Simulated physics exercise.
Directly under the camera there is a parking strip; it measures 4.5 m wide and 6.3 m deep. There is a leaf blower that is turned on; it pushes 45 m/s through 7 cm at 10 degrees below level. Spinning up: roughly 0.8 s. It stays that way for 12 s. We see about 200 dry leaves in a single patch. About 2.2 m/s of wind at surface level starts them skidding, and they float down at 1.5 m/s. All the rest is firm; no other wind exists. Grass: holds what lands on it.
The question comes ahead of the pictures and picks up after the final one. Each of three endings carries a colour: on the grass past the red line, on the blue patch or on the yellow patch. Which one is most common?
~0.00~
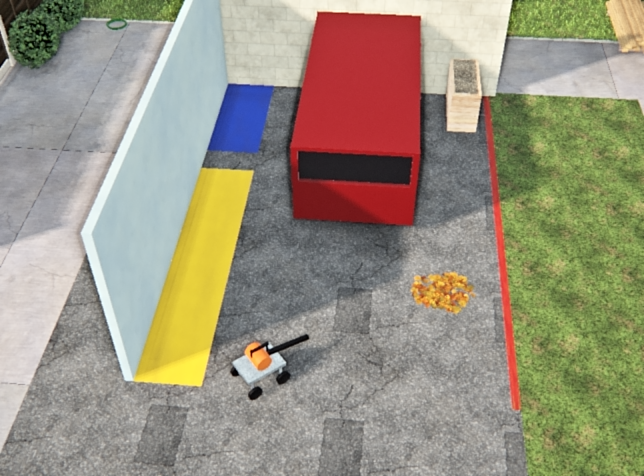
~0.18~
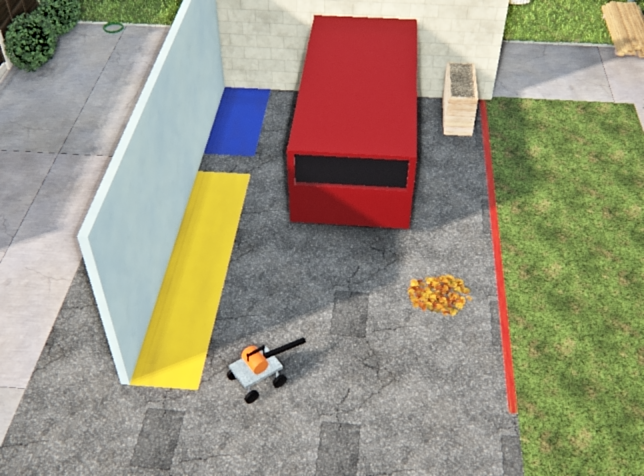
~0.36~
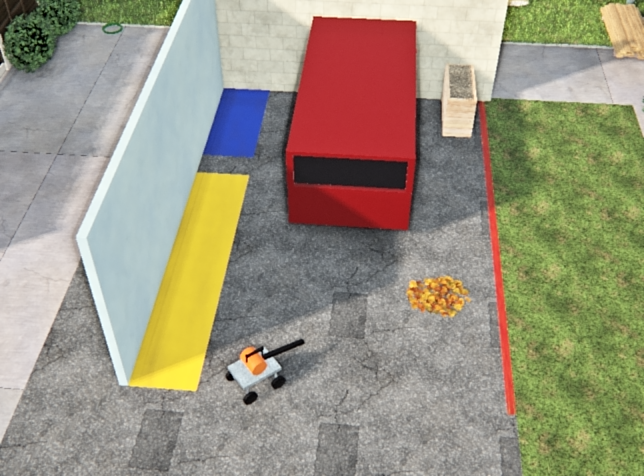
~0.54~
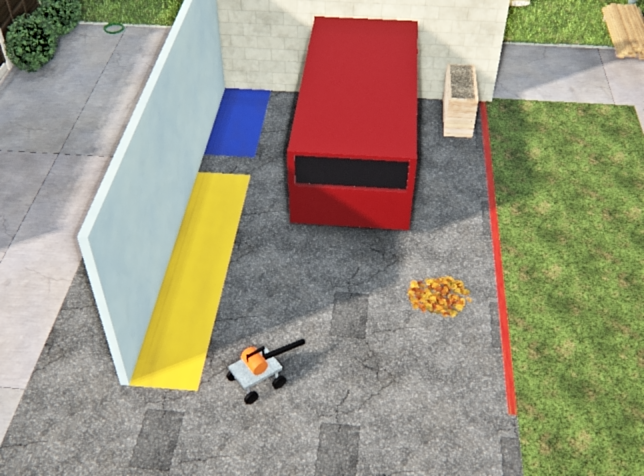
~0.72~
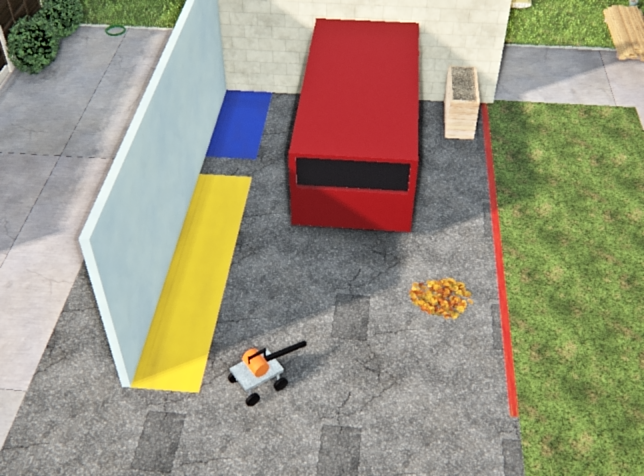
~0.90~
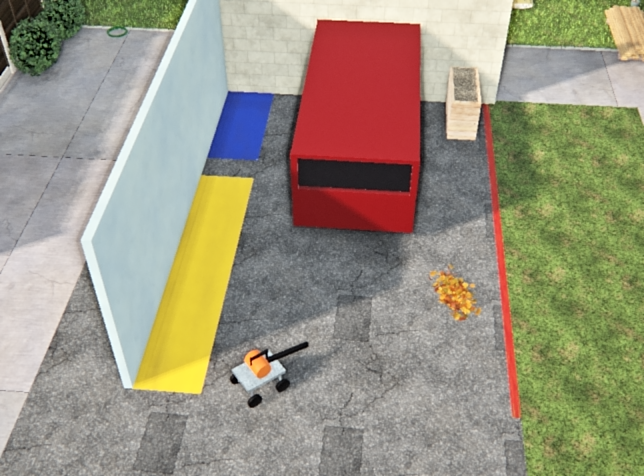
Red.
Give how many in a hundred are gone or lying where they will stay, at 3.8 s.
Estimated share: Close to 100 per cent.
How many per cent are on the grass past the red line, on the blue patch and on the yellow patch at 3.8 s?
90 % red, 0 % blue, 0 % yellow.
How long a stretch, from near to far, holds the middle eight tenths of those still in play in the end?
The middle bunch covers about 1.2 m from near to far.
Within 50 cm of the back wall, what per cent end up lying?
Roughly 0 in a hundred.
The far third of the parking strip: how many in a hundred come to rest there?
Something close to 0 % ends up there.
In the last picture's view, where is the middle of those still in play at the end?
The middle is around pixel (520, 266).
After 2.4 s the count stands so, 0 % are on the yellow patch, 92 % on the grass past the red line and 0 % on the blue patch; the middle of those still in play is near (520, 266).
After 3.8 s the count stands so, 0 % are on the yellow patch, 92 % on the grass past the red line and 0 % on the blue patch; the middle of those still in play is near (520, 266).
After 6.6 s the count stands so, 0 % are on the yellow patch, 92 % on the grass past the red line and 0 % on the blue patch; the middle of those still in play is near (520, 266).
After 12.0 s, at the end, 0 % are on the yellow patch, 92 % on the grass past the red line and 0 % on the blue patch; the middle of those still in play is near (520, 266).
